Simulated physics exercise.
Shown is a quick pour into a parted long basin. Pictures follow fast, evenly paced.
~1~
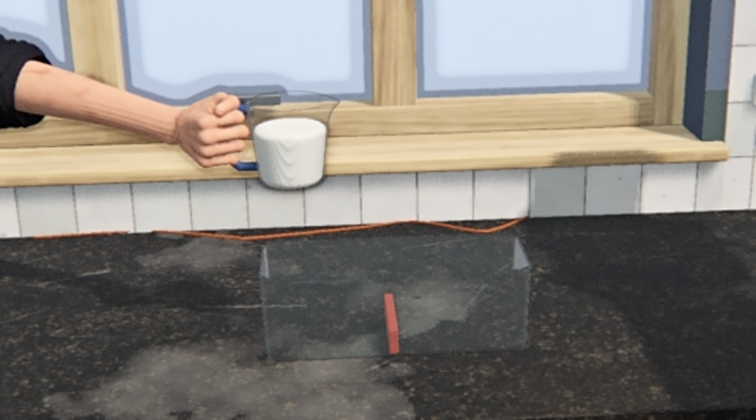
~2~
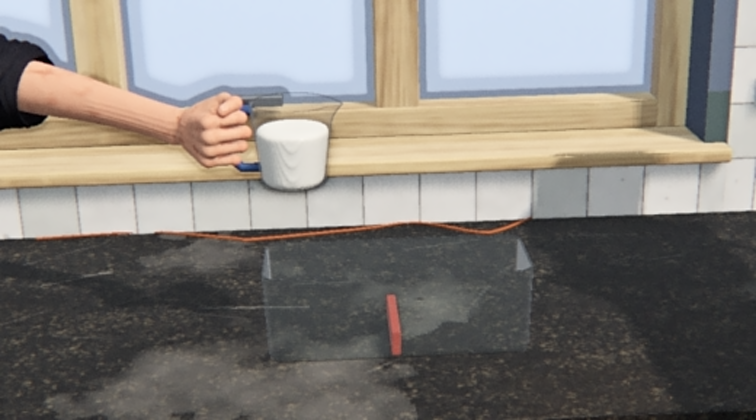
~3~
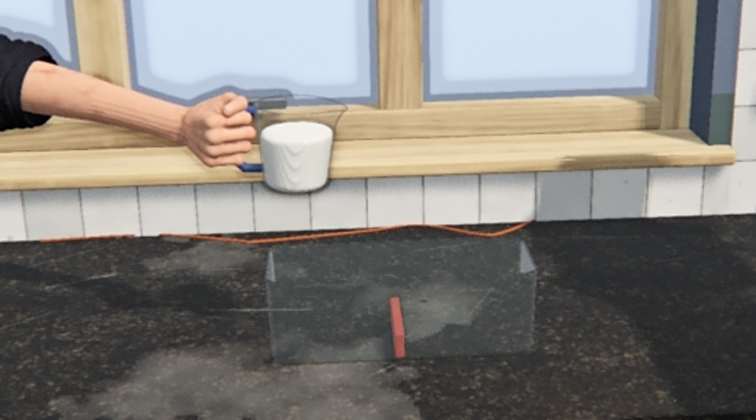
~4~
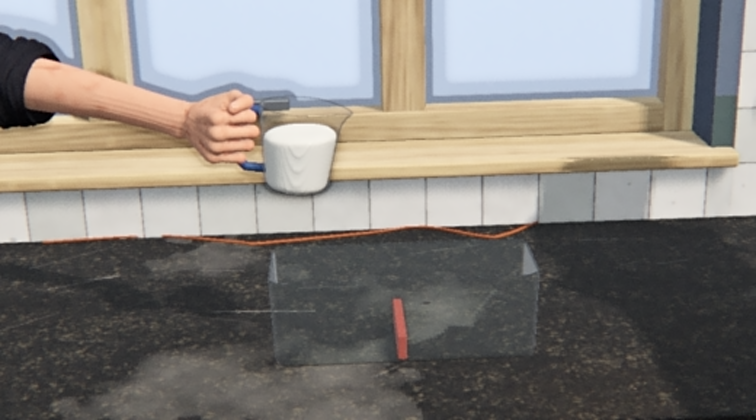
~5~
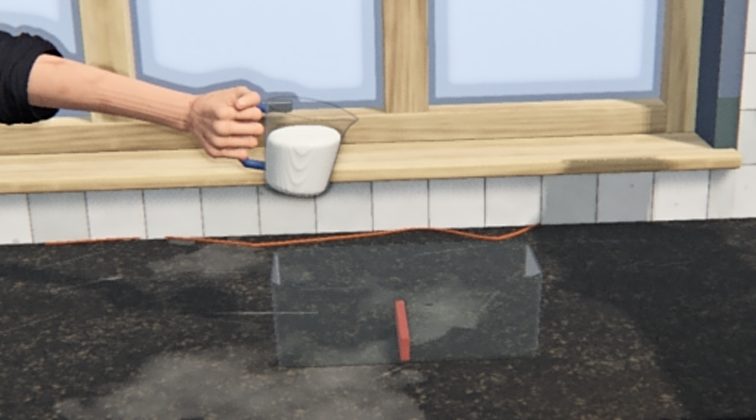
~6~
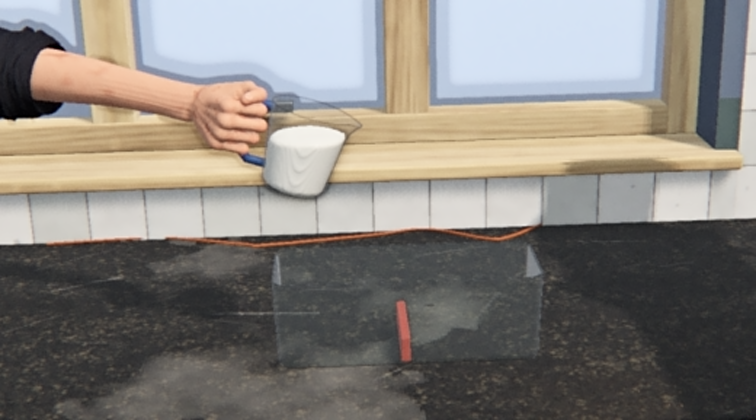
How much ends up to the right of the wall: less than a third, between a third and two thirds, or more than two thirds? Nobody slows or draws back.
The share right of the wall will be large, beyond two thirds.
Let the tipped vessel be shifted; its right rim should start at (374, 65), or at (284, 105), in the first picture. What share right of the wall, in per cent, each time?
The first start yields 85 per cent, the second 10 per cent.
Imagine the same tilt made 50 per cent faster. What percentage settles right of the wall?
Something like 75 percent.
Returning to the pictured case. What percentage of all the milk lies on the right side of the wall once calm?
75 % or thereabouts.
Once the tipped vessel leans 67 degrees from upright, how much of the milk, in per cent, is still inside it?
My estimate is close to 85 percent remaining.
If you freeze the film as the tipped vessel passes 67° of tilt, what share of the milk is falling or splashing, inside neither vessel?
I'd say some 15 per cent.
A moment on, the tilt is 67° and 84 per cent is still to pour, 1 is left of the wall and 0 right of it.
Next, the tilt is 95° and 26 per cent is still to pour, 4 is left of the wall and 46 right of it.
Then the tilt is 99° and 2 per cent is still to pour, 19 is left of the wall and 76 right of it.
Later the tilt is 99° and 0 per cent is still to pour, 23 is left of the wall and 76 right of it.
In the end 23 per cent lies left of the wall, 76 right of it and 1 outside.
